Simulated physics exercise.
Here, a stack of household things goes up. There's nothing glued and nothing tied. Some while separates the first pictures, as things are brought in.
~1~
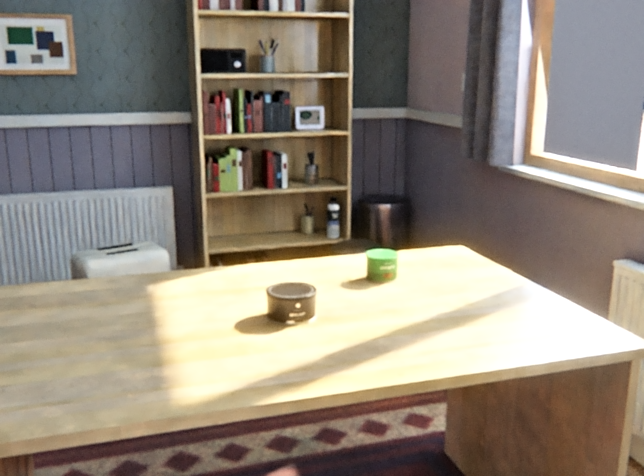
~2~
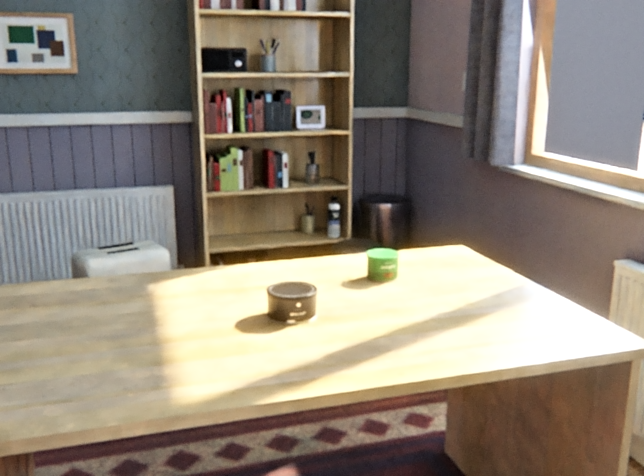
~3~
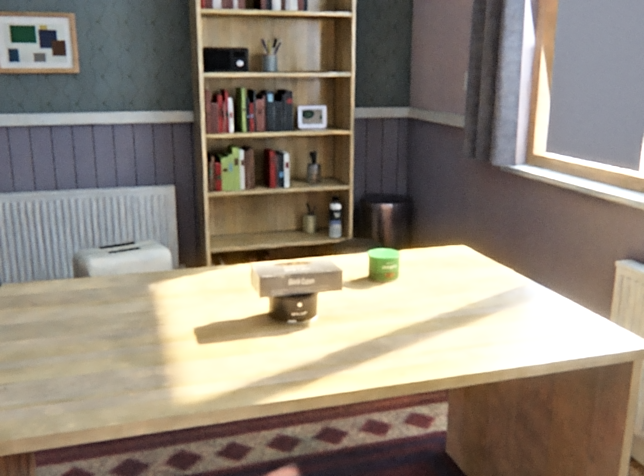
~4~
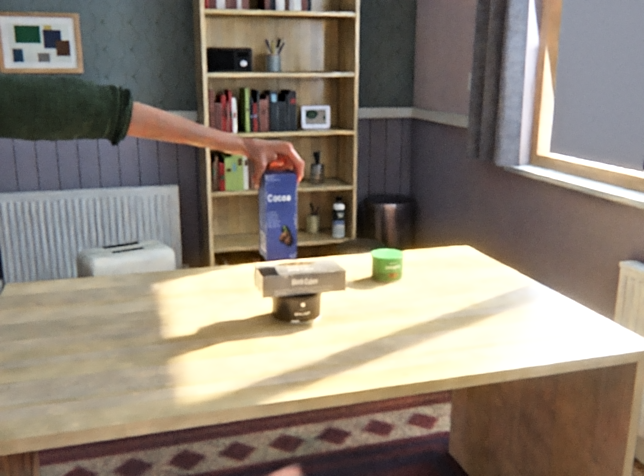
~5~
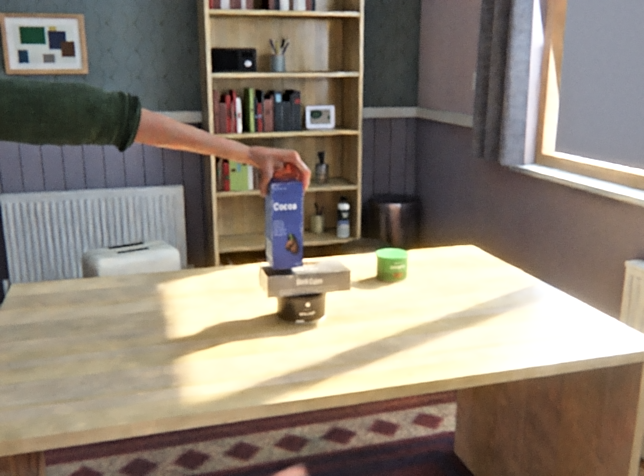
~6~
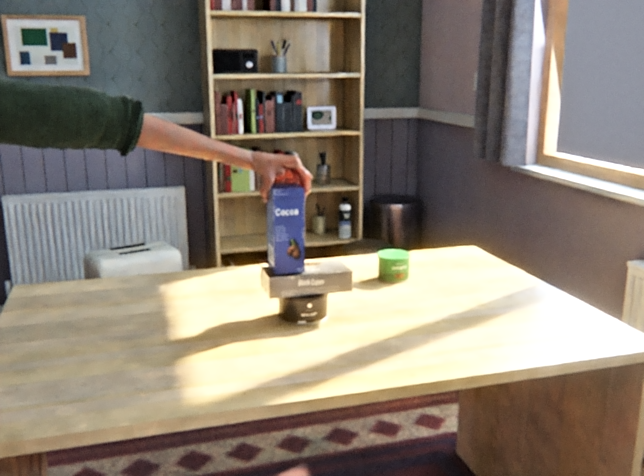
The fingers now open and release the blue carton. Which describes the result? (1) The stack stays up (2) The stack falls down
1.
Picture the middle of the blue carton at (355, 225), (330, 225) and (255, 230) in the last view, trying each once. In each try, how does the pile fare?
Well, in the first case it tumbles down, in the second it stays steady, and in the third it tumbles down.
Then, 0.30 s on from there, no change.
Then, 0.70 s on from there, blue carton resting near (285, 228).
In the end, all 4 unmoved. At the end, from the last picture's camera, blue carton near (285, 228). The pile holds.
